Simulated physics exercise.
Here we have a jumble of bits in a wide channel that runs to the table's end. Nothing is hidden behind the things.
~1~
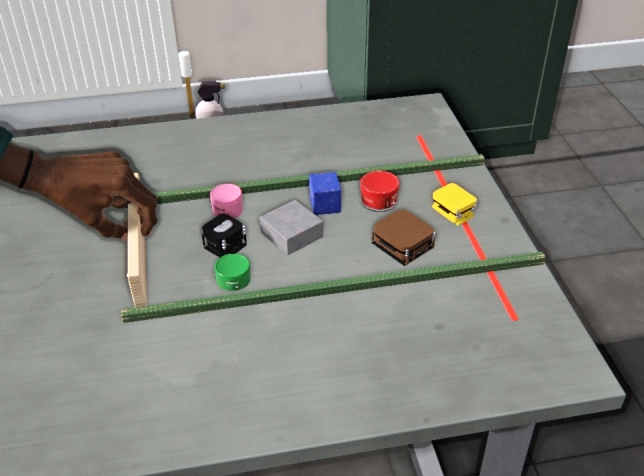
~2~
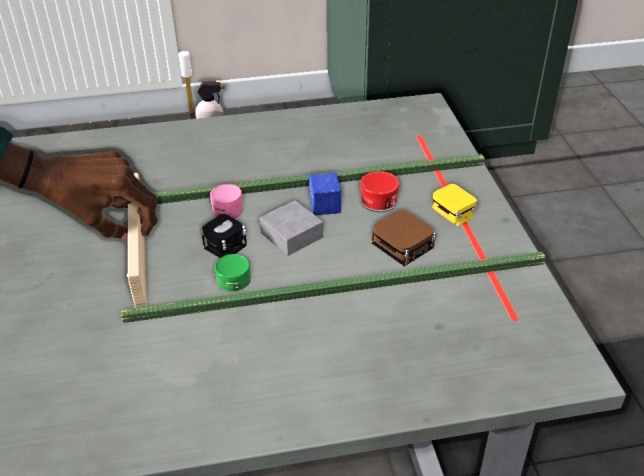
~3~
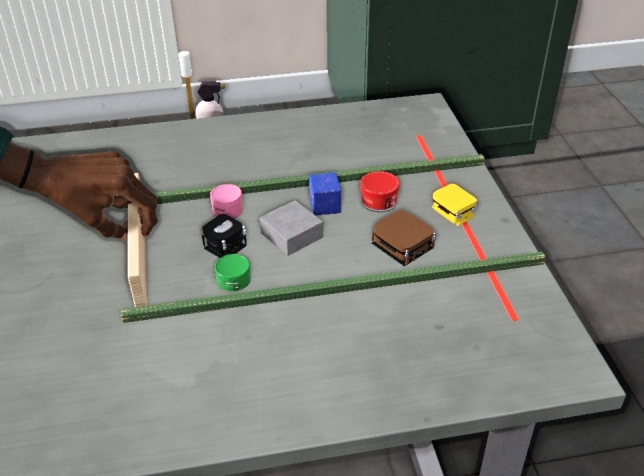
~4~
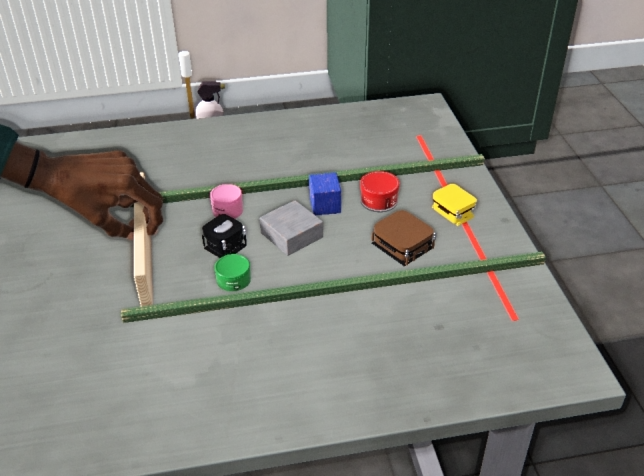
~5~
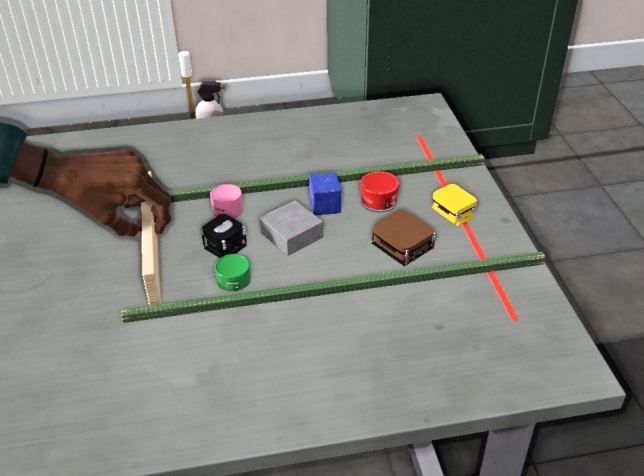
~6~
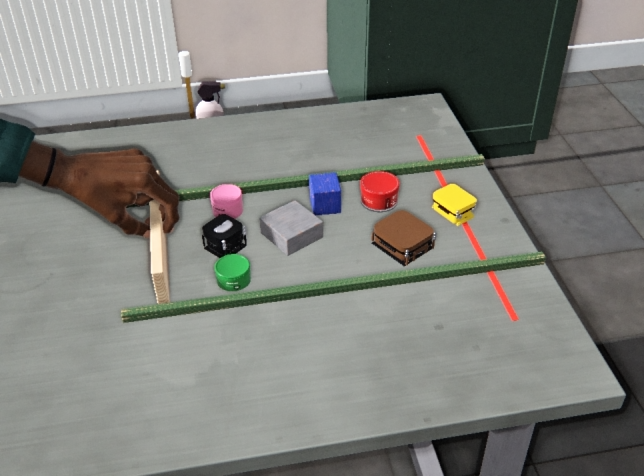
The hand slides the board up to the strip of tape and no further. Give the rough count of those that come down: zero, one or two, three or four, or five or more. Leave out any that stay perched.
The number that fall off is one or two.
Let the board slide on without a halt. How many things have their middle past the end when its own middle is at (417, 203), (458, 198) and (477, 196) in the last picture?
The counts: 0, 2 and 4.
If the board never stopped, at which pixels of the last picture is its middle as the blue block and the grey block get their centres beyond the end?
Its middle is around (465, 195) and around (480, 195).
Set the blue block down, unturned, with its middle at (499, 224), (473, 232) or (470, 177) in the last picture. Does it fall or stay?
Place by place, it comes down; drops off; falls.
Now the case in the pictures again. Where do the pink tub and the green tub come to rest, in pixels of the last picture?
First (458, 174), then (495, 242).
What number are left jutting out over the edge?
3 of them.
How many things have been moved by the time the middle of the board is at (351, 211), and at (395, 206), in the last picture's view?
By then 7, and 8.
Soon after, none off yet; yellow case at rest near (454, 206); brown case at rest near (403, 238); red pot at rest near (381, 191).
At rest, the number that fall off is one or two; fallen, red pot and yellow case.
